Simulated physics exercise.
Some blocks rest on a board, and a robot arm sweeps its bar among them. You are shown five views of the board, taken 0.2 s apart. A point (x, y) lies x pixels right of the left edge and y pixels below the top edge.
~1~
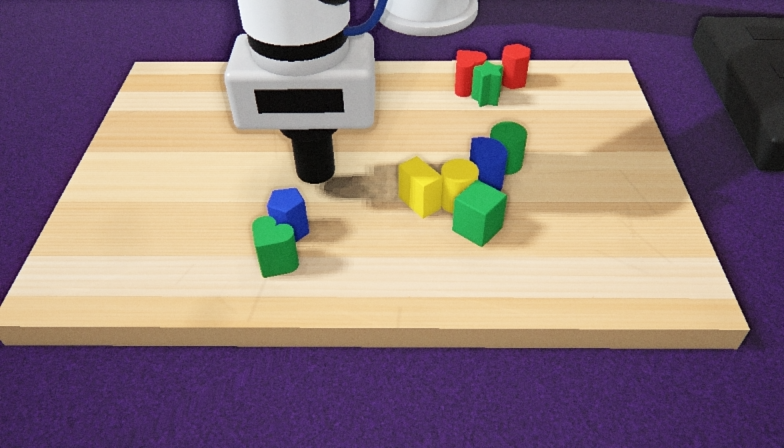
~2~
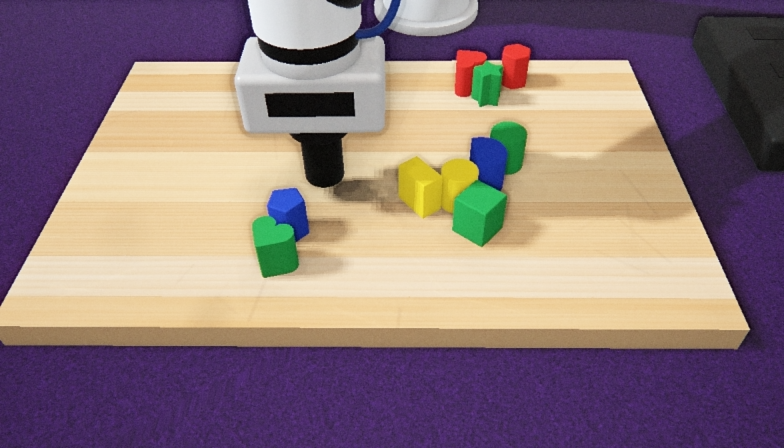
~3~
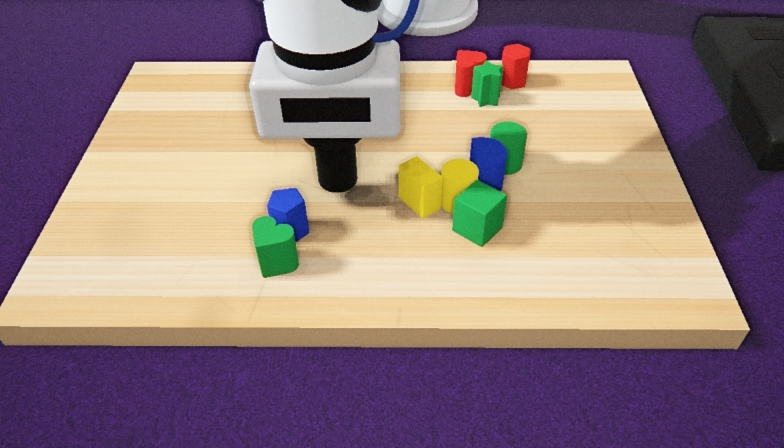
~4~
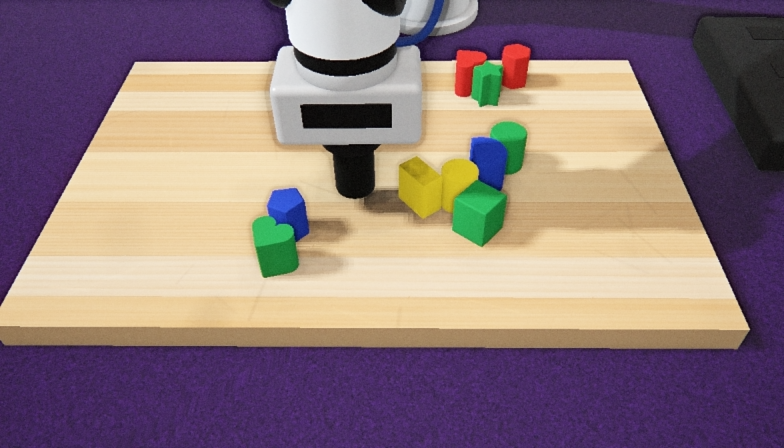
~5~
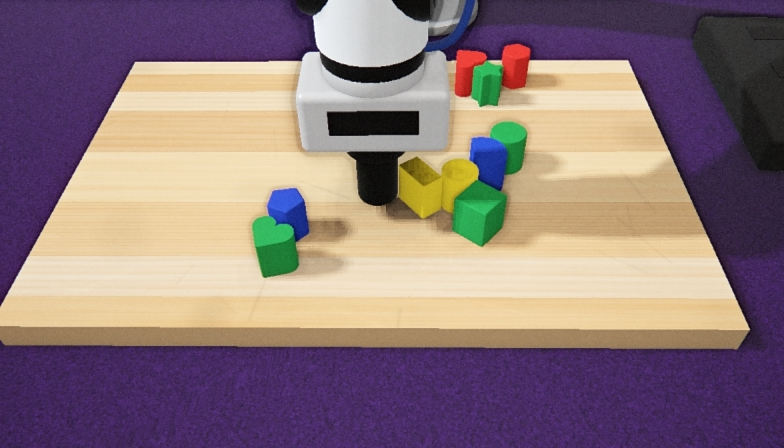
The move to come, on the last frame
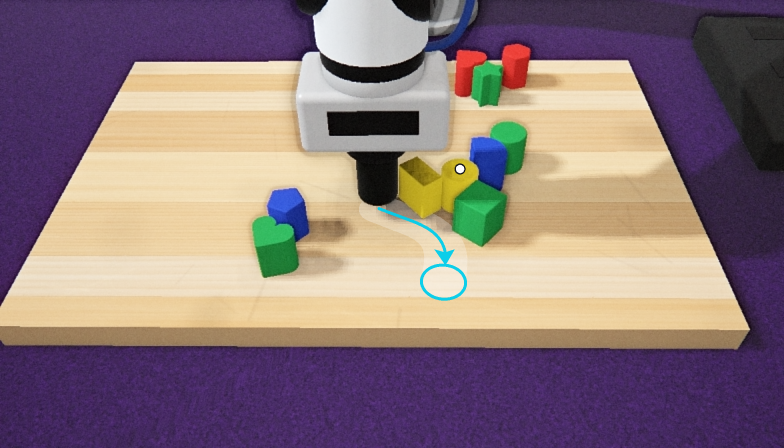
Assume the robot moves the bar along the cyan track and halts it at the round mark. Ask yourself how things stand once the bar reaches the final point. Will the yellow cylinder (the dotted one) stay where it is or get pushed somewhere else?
Once the path is done, it is somewhere new.
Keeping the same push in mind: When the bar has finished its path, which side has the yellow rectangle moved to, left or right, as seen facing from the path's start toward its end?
That block drifts left.
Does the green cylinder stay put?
Yes, that is what happens.
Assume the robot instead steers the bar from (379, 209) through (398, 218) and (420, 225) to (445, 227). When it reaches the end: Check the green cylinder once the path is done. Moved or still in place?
Still in place.
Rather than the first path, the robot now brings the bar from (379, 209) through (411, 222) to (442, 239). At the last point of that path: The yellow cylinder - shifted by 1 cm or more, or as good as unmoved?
Once the path is done, it is somewhere new.
Drawn move, from (379, 209) via (416, 223) and (444, 247), ending at (443, 282); the dot is on the yellow cylinder.
What follows on the original path. One third of the way, bar at (417, 208); yellow rectangle at (440, 174); yellow cylinder at (472, 167); blue D-shaped block at (494, 151), turned 20° anticlockwise.
Two thirds of the way, bar at (445, 233); yellow rectangle at (447, 177), turned 15° anticlockwise; yellow cylinder at (476, 167); blue D-shaped block at (497, 151), turned 30° anticlockwise.
At the end, bar at (444, 267); yellow rectangle at (447, 177), turned 15° anticlockwise; yellow cylinder at (476, 167); green square still; blue D-shaped block at (497, 151), turned 30° anticlockwise; green cylinder still.
